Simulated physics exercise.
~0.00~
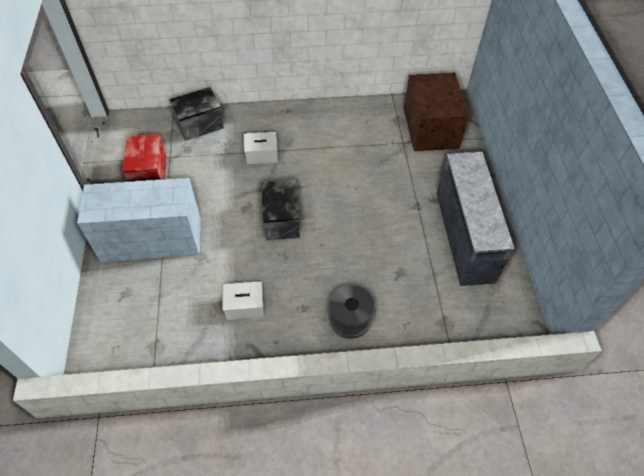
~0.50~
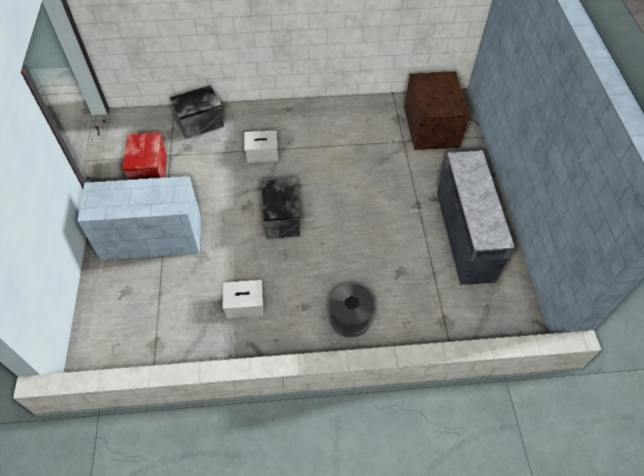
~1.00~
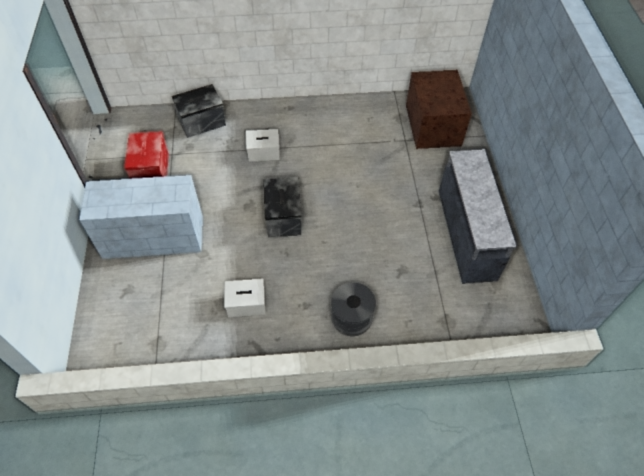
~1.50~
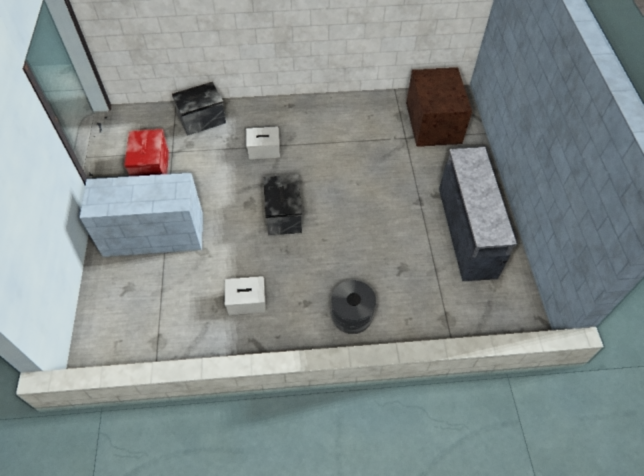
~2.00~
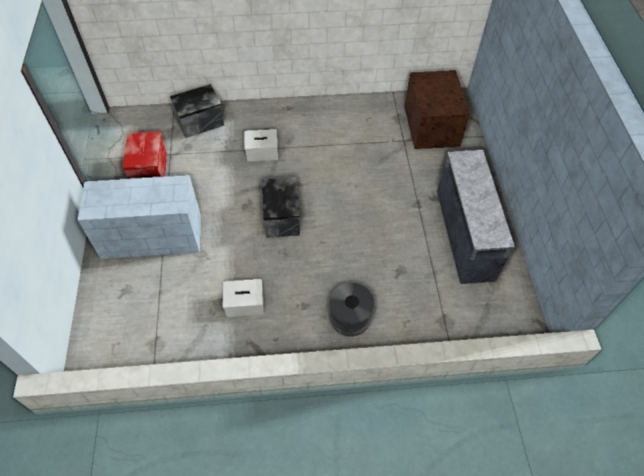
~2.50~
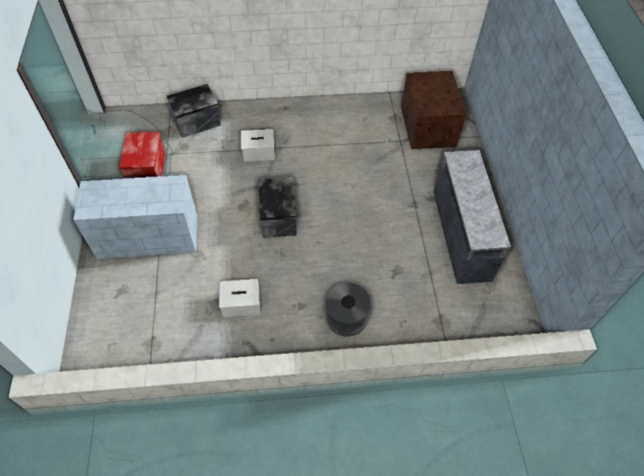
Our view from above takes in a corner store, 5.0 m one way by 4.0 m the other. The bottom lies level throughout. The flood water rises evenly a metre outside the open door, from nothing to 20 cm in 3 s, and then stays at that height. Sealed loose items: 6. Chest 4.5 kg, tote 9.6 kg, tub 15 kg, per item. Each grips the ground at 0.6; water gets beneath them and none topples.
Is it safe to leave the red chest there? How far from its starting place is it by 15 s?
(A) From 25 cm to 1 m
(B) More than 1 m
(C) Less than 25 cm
B, more than 1 m.
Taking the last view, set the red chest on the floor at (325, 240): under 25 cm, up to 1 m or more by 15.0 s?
Answer: It covers a big distance.
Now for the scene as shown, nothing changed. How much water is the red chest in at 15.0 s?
Depth: About 16 cm.
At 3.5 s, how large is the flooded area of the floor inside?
About 3.5 m2 is covered.
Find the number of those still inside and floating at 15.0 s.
Tally: 6 of them.
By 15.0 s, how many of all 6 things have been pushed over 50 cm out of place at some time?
It adds up to 6.
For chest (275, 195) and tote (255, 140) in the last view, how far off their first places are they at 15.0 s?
First 250 cm, then 300 cm.
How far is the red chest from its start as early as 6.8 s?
It is about 250 cm out of place by then.
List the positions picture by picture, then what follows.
The first picture shows the red chest at (142, 152) rests on the ground; 0.0 m2 under water; 0 of 6 have shifted.
The second picture shows the red chest at (142, 150), on the bottom; water covers 0.0 m2; 0 of 6 have shifted.
The third picture shows the red chest at (144, 149) rests on the ground; water covers 0.0 m2; 0 of 6 have shifted.
The fourth picture shows the red chest at (144, 147), on the bottom; water covers 0.0 m2; 0 of 6 have shifted.
The fifth picture shows the red chest at (142, 149) rests on the ground; water covers 0.2 m2; 0 of 6 have shifted.
The sixth picture shows the red chest at (140, 149), on the bottom; water covers 0.9 m2; 0 of 6 have shifted.
After 3.5 s the red chest is near (187, 165), 0.7 m from its start, aground; 0 afloat.
After 6.8 s the red chest is near (308, 270), 2.6 m from its start, afloat; 2 afloat.
After 11.0 s the red chest is near (264, 309), 2.7 m from its start, afloat; 4 afloat.
After 15.0 s the red chest is near (69, 297), 2.1 m from its start, afloat; 6 afloat.
